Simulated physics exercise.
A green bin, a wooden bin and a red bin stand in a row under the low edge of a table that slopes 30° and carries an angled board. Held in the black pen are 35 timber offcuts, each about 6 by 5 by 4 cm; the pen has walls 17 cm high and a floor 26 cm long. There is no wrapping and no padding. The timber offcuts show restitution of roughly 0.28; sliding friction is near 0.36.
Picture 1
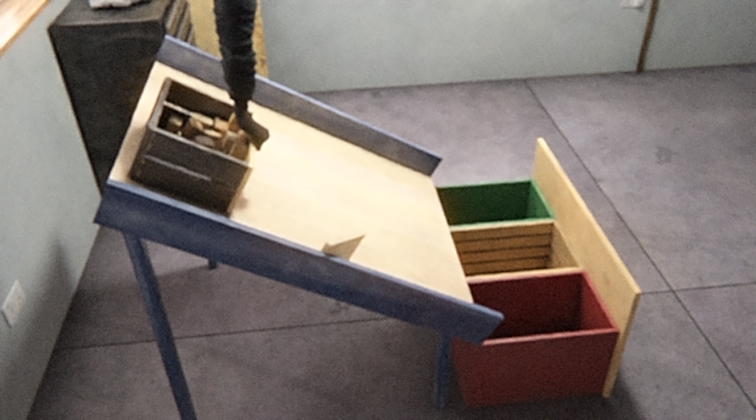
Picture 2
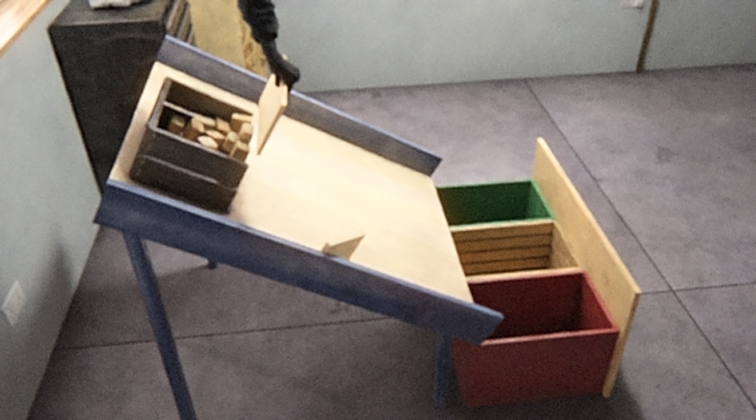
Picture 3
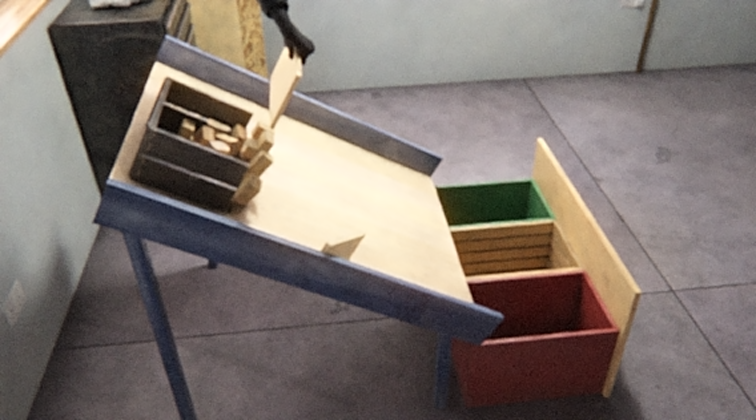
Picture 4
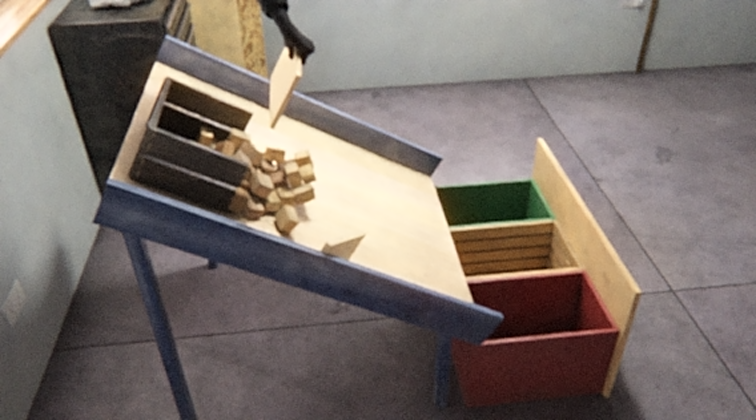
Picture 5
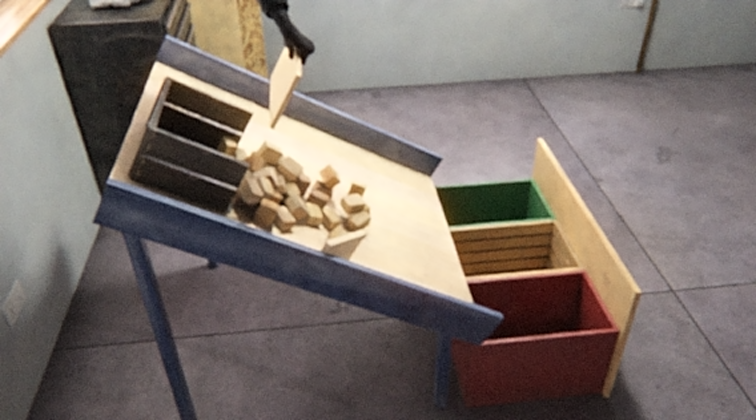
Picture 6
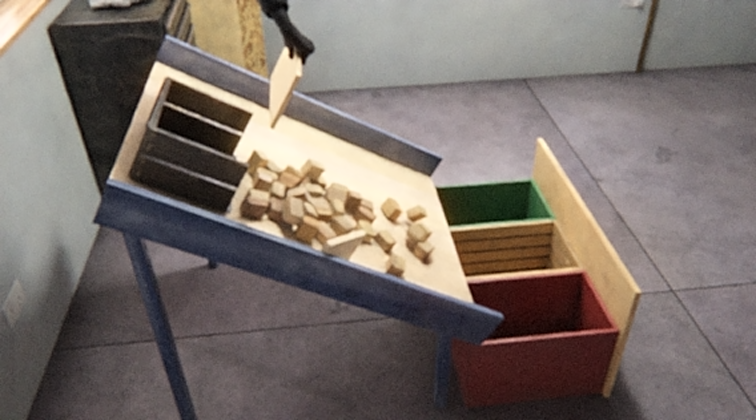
A dark arm lifted a flat panel away from a black pen atop a sloping table, and wooden blocks tumbled out and spread down the board toward the green, wooden and red bins.
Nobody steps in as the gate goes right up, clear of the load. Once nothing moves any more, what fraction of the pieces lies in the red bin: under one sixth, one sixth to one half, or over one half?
There it collects a sixth-to-half share.
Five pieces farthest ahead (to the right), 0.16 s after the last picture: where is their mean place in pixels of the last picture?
I'd put their middle close to (489, 259).
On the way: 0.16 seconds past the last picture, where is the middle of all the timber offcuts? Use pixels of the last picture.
Load centre: About (377, 228).
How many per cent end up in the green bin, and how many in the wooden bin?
Shares: Approx. 0 % and 65 %.
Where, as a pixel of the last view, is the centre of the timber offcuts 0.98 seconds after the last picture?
Somewhere near (542, 311) in pixels.
Then, 0.16 s after the last picture, 3 in the wooden bin, 1 in the red bin, 30 on the slope and 1 in the air.
Then, 0.35 s after the last picture, 9 in the wooden bin, 3 in the red bin, 18 on the slope and 5 in the air.
Then, 0.63 s after the last picture, 19 in the wooden bin, 12 in the red bin and 4 in the air.
Outcome (0.98 s after the last picture), 22 in the wooden bin and 13 in the red bin. Asked share, 13 of 35, 37 per cent.
